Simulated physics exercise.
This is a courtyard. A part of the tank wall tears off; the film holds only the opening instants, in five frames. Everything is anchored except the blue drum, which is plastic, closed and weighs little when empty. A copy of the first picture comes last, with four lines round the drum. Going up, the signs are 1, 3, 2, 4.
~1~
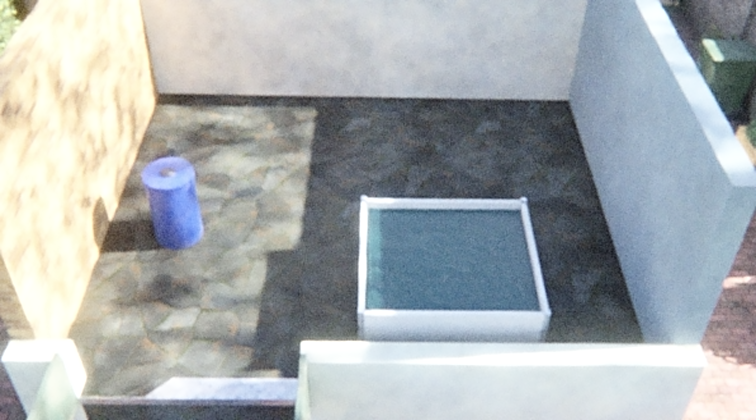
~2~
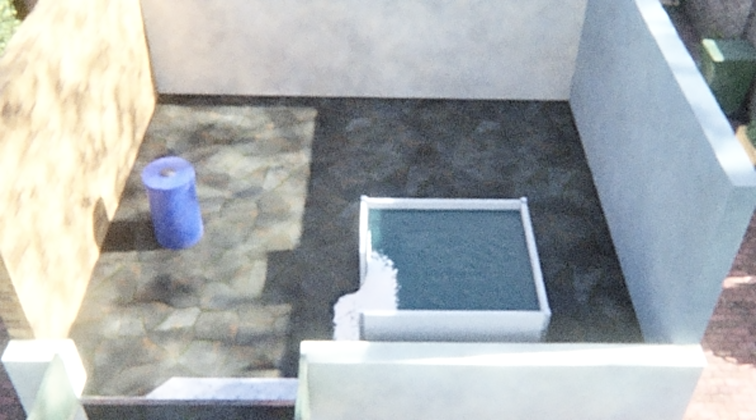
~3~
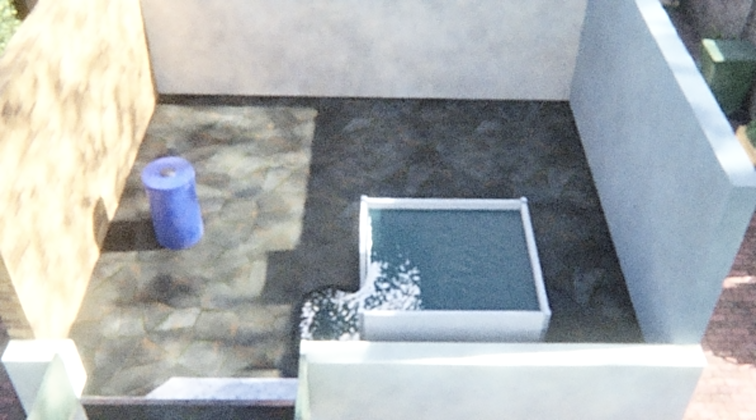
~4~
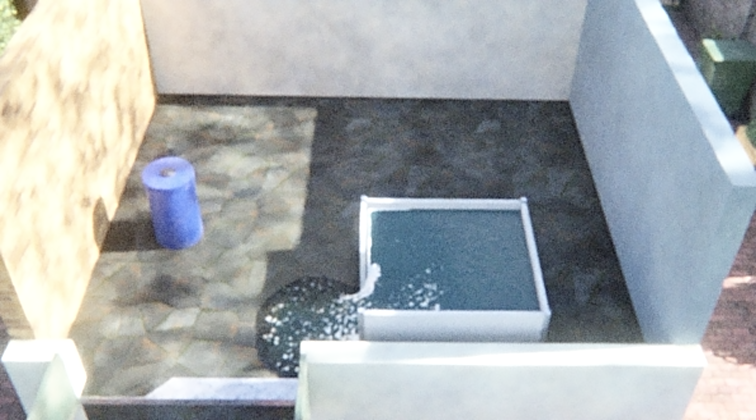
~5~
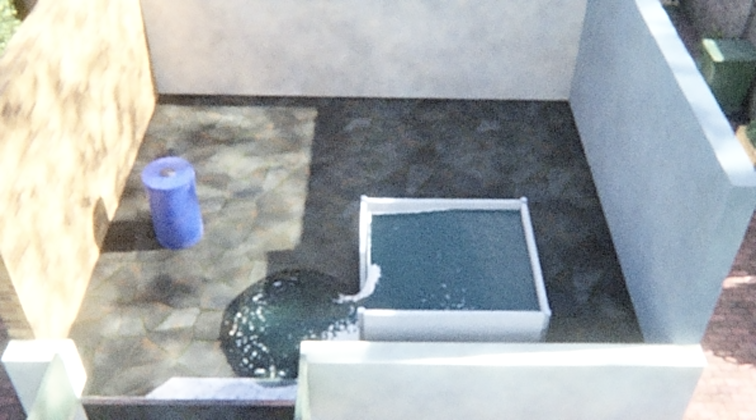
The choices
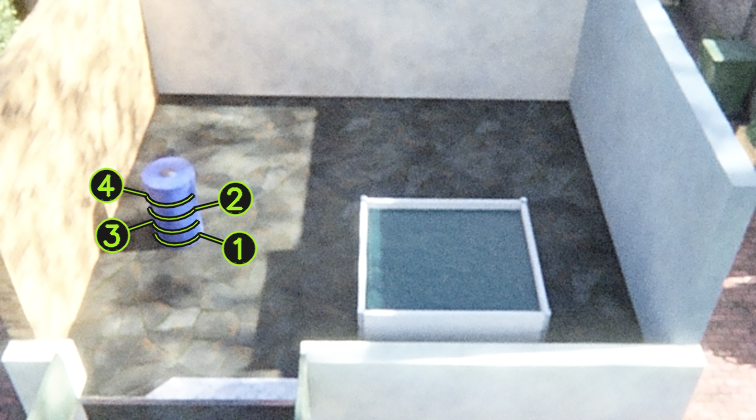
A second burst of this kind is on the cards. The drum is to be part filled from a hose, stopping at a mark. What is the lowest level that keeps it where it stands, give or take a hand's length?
I would pick level 3.
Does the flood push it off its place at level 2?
No, not at all.
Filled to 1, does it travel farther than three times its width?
No, it does not.
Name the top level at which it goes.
It is 1.
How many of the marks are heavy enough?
Three of the four.
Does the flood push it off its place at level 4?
No.
On the marked copy, 1 at (174, 245); 2 at (169, 219); 3 at (171, 232); 4 at (166, 205); from the bottom up 1, 3, 2, 4.
If 1 is chosen, it is pushed about its own width away.
If 2 is chosen, it does not move.
If 3 is chosen, it does not move.
If 4 is chosen, it does not move.
